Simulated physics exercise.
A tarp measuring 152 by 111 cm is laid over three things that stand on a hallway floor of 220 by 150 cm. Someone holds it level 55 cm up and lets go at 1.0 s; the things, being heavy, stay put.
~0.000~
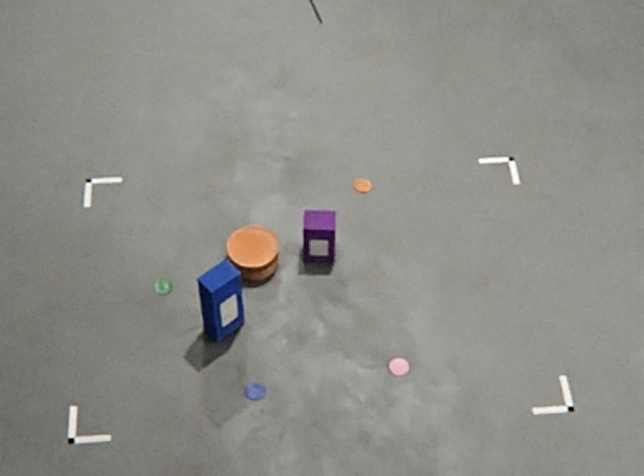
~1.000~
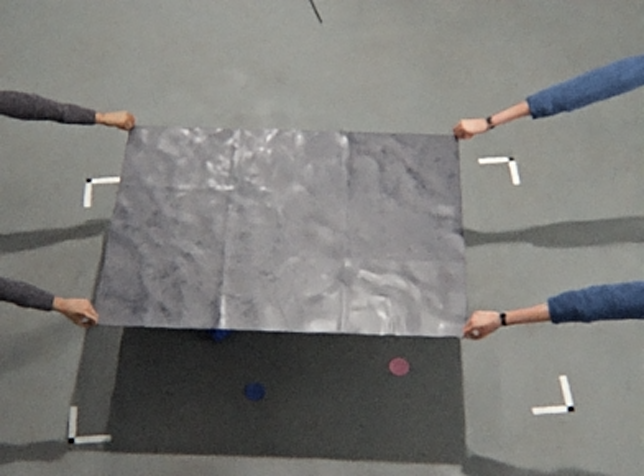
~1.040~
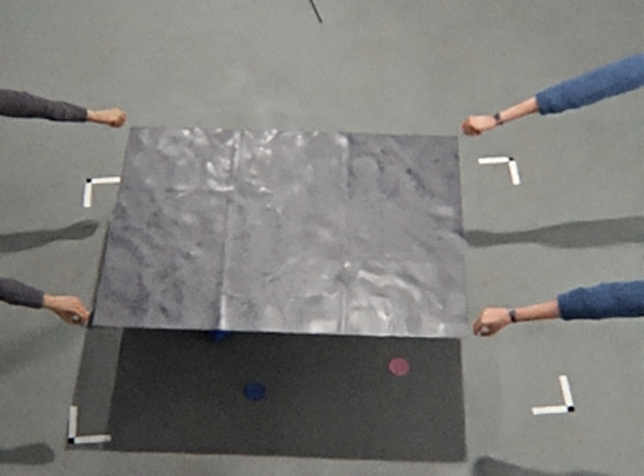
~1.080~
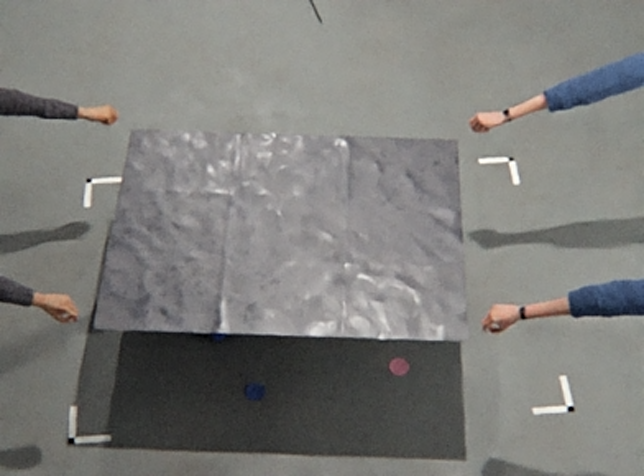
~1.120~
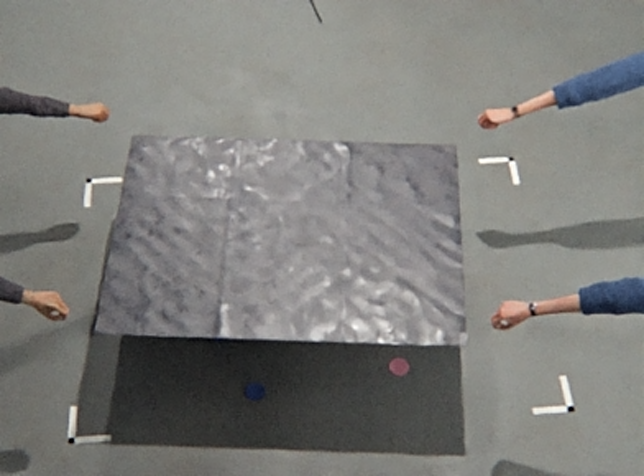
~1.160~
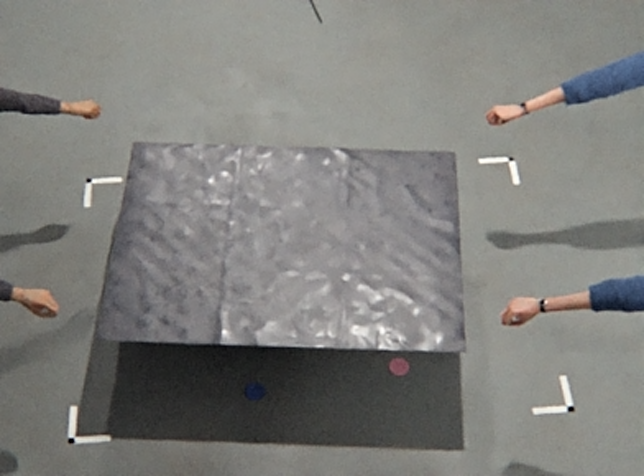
A large grey tarp, held at its corners by two pairs of hands, appears above a grey floor seen steeply from above, covering a blue carton, a shorter purple carton and a round orange bin. White corner marks and small coloured discs surround them, with blue and pink ones visible near the front. The hands release and draw back left and right, and the tarp sinks slightly, nearly flat, as the view stays still.
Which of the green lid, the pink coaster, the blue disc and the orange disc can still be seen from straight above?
The green lid vanishes under it, the pink coaster gets covered, the blue disc stays uncovered, the orange disc still shows.
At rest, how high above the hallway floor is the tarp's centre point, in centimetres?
The middle settles about 32 cm high.
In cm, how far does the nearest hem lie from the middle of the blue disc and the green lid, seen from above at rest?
The first ends up roughly 8 cm from the closest hem, the second roughly 8 cm.
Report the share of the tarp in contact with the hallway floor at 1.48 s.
Around 20 percent, give or take.
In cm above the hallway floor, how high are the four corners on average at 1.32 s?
The corners are on average some 16 cm above the surface.
At 1.3 s, 0 % of it is down, spanning 154 by 122 cm, above green lid, pink coaster.
At 1.5 s, 20 % of it is down, spanning 142 by 108 cm, above green lid, pink coaster.
At 1.6 s, 25 % of it is down, spanning 142 by 108 cm, above green lid, pink coaster.
At 1.8 s, 25 % of it is down, spanning 144 by 108 cm, above green lid, pink coaster.
At 3.3 s, 25 % of it is down, spanning 142 by 107 cm, above green lid, pink coaster.
